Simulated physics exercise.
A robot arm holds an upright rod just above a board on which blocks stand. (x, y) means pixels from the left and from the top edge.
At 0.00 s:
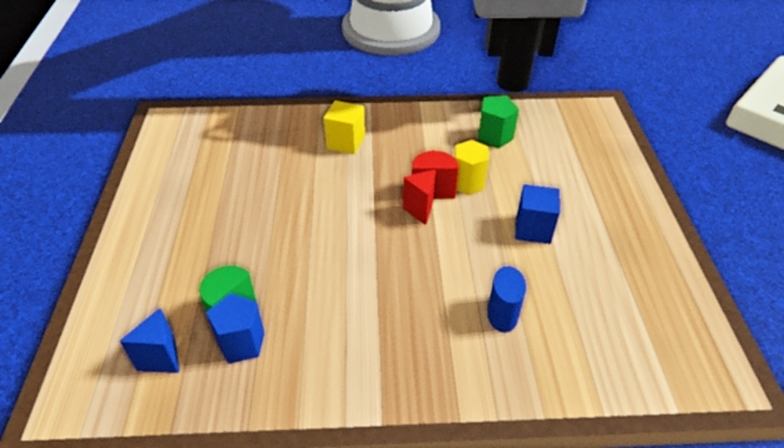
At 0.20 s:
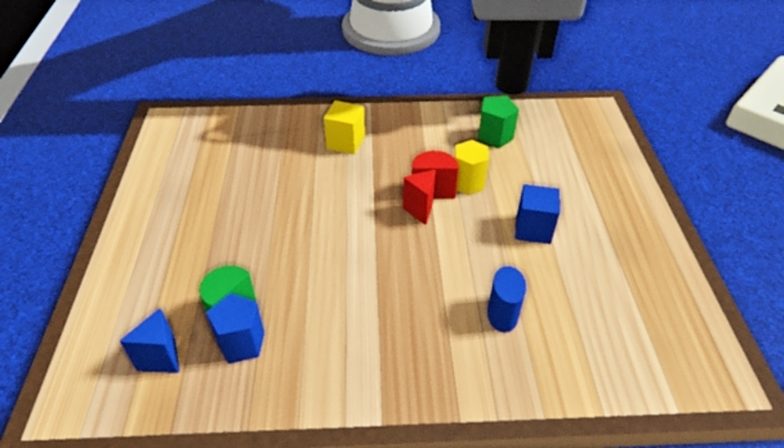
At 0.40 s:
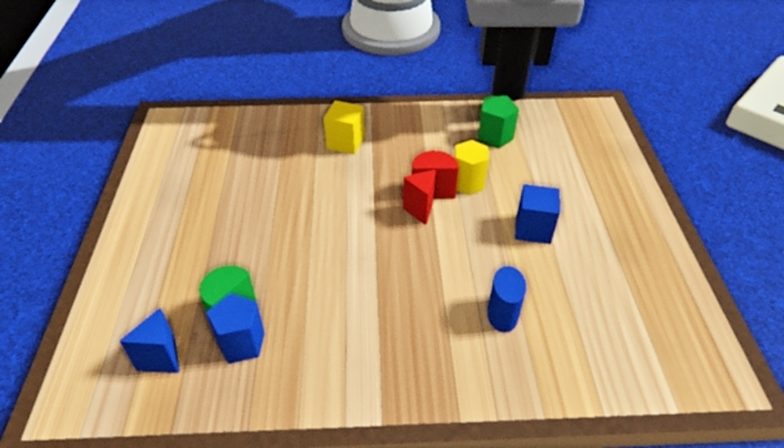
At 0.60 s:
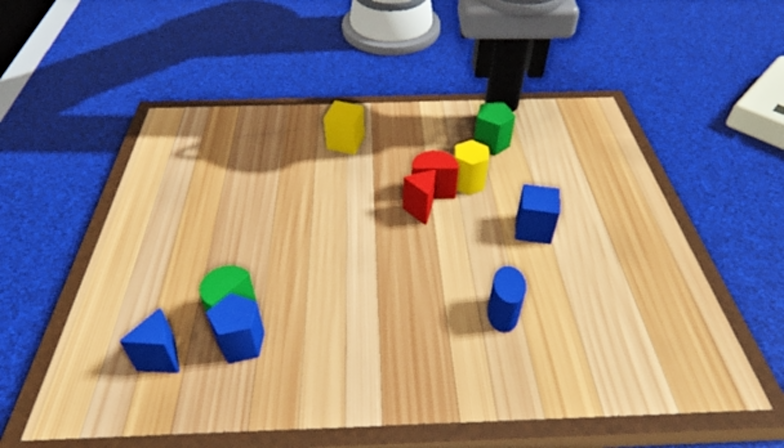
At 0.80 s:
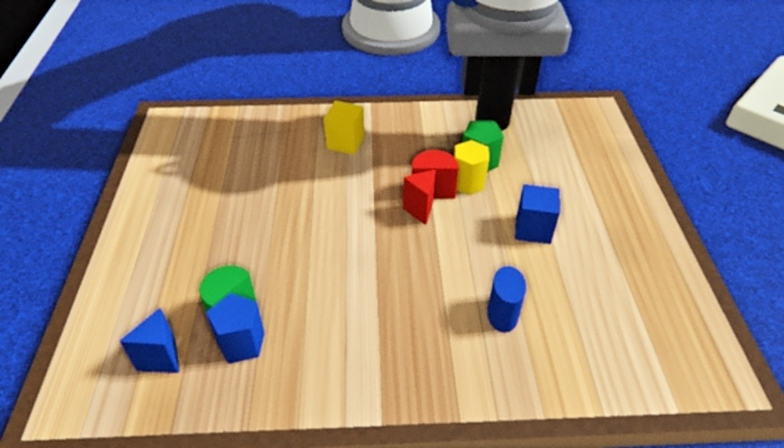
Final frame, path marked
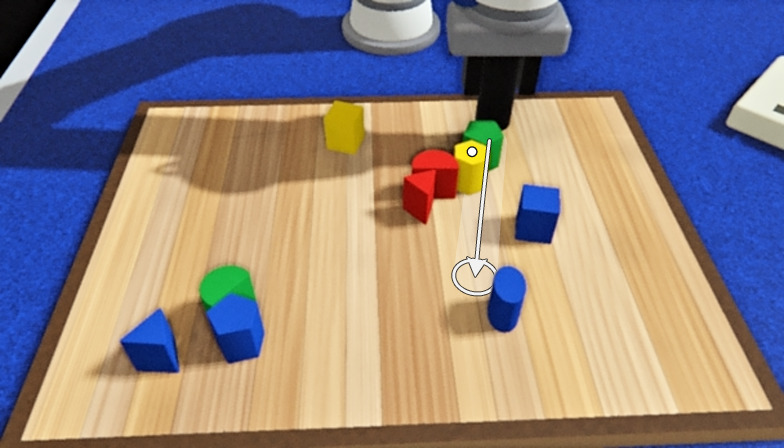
In the video, a robot arm with a dark rod moves toward the viewer and slightly left over a wooden board of colored blocks, pushing the green block a short way toward the yellow six-sided block while the others stay still.
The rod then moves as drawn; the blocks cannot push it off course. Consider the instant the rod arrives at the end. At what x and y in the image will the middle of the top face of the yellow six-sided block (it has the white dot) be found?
It is going to be at (409, 223).
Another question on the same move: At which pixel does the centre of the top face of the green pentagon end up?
Somewhere near (436, 249).
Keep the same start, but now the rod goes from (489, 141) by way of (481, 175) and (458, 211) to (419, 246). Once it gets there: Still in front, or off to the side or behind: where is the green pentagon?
When the path is over, you would find the green pentagon still in front of the rod.
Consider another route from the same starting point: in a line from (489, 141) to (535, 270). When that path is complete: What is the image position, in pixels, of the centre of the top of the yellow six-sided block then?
It is going to be at (449, 192).
The drawn path runs from (489, 141) to (475, 277); the dot is on the yellow six-sided block.
What follows on the original path. One third of the way, rod at (488, 161); red triangular block at (419, 184), turned 20° clockwise; red half-round block at (428, 165), turned 35° clockwise; yellow six-sided block at (456, 192), turned 15° clockwise; green pentagon at (475, 171).
Two thirds of the way, rod at (483, 207); red triangular block at (419, 184), turned 20° clockwise; red half-round block at (428, 165), turned 35° clockwise; yellow six-sided block at (419, 219), turned 55° clockwise; green pentagon at (457, 214), turned 50° clockwise.
At the end, rod at (478, 258); red triangular block at (419, 184), turned 20° clockwise; red half-round block at (428, 165), turned 35° clockwise; yellow six-sided block at (409, 223), turned 80° clockwise; green pentagon at (436, 249), turned 90° clockwise.
